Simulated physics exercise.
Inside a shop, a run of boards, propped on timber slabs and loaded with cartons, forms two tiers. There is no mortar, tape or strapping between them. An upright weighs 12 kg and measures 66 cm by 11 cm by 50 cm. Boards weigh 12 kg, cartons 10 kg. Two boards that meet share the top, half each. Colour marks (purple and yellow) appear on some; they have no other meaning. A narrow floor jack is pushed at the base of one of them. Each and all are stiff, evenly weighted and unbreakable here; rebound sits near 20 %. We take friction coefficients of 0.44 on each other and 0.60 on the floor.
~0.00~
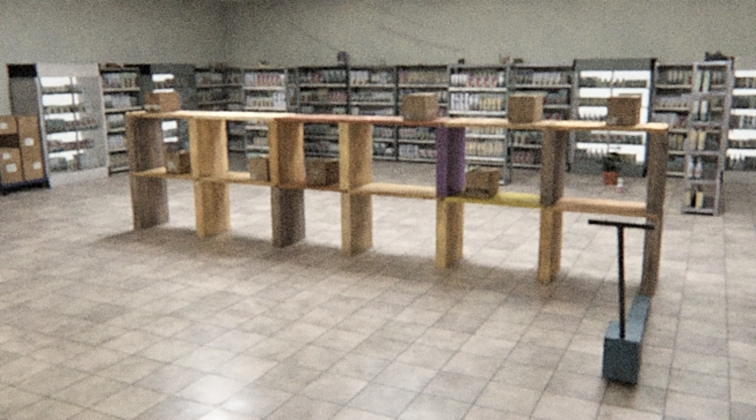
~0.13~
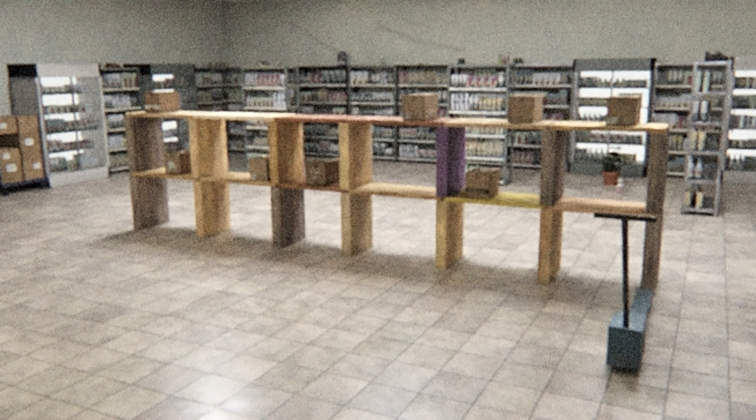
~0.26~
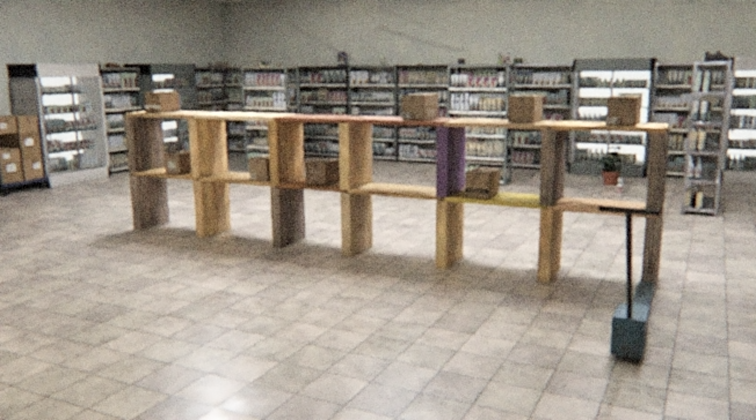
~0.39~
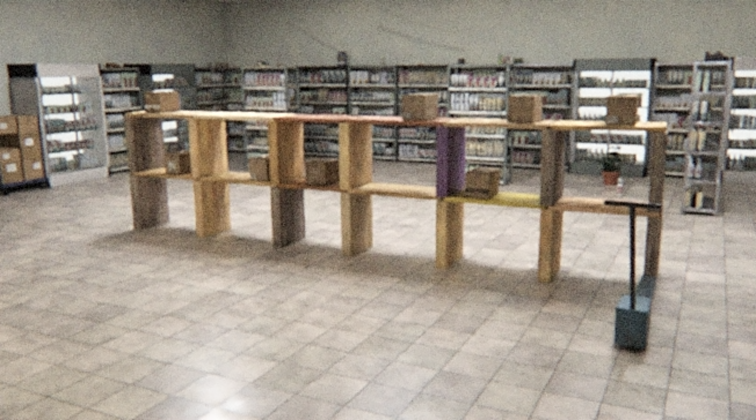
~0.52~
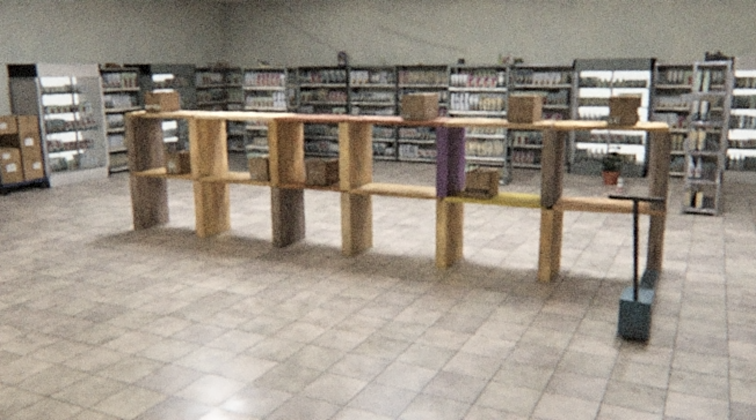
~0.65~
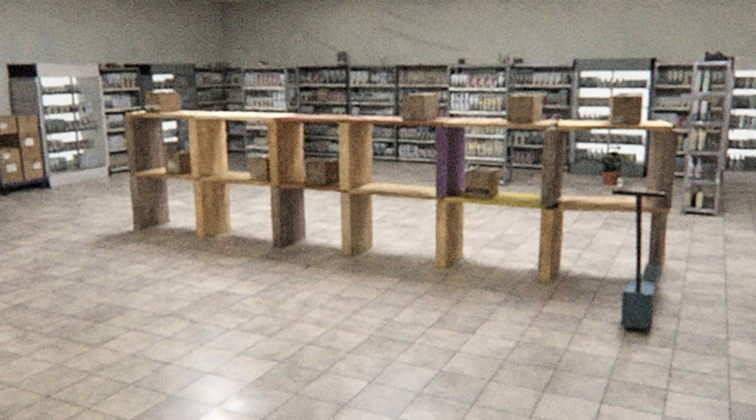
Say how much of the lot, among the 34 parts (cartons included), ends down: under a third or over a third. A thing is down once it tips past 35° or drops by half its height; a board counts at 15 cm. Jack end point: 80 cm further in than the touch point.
The share ending down is fewer than one in three.
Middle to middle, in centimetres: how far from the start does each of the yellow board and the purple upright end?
Net displacement (cm): Yellow = 0; purple = 0.
After 2.62 s, none of the 34 pieces down, 8 disturbed.
After 3.14 s, 4 of the 34 pieces down.
In the end (4.9 s), 4 of the 34 pieces down; yellow board unmoved; purple upright unmoved. That is 12 per cent. From the last view, middles, yellow board near (499, 199), purple upright near (451, 159).
